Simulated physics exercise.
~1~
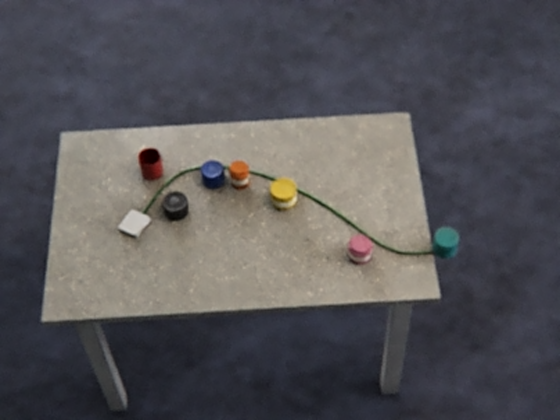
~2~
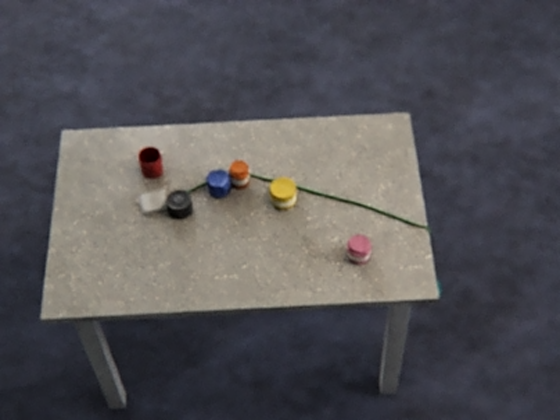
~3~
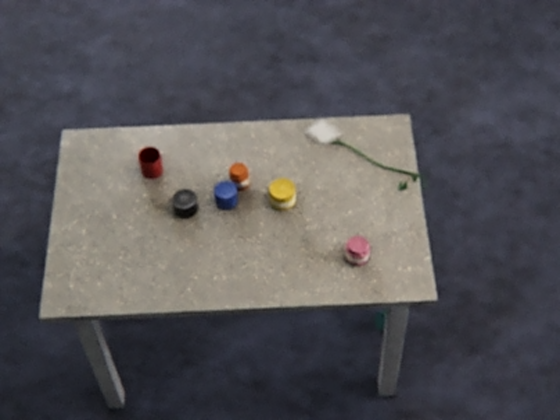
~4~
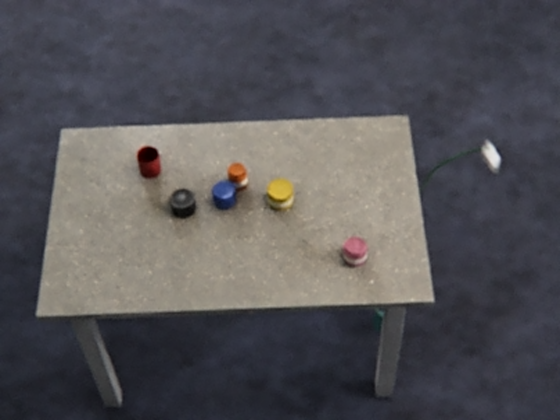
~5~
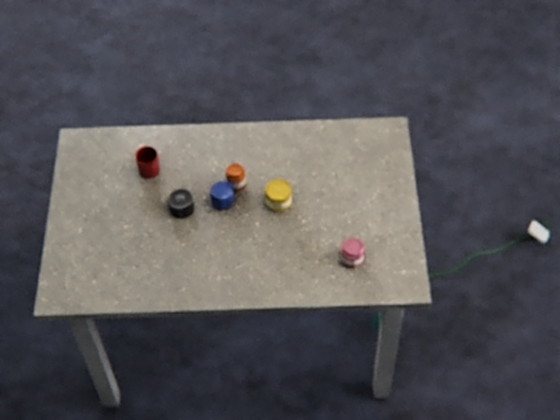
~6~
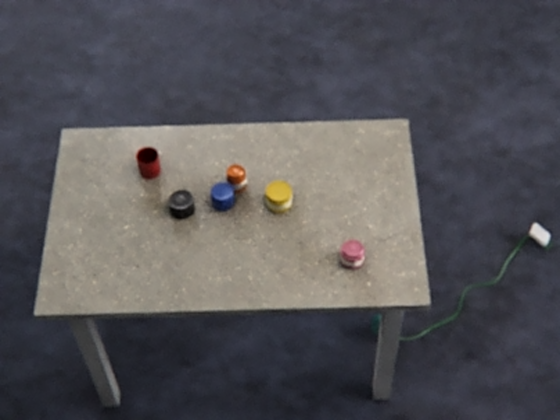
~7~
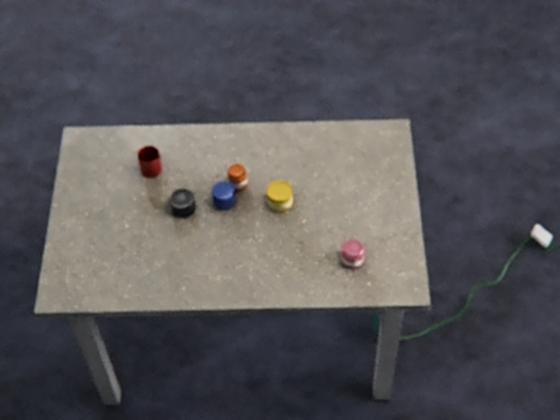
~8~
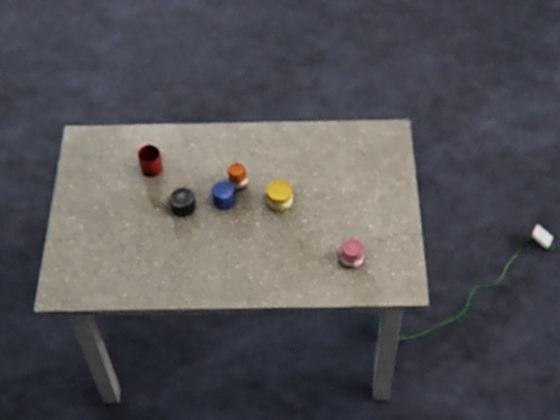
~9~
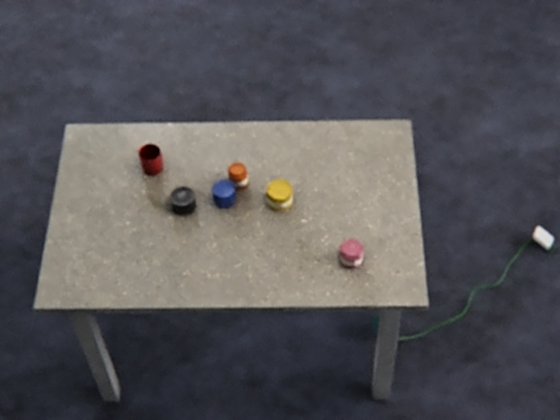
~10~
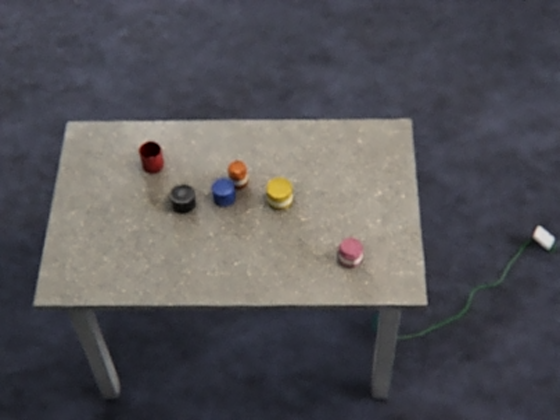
On a speckled table, a falling teal object drags a corded white block off the right edge.
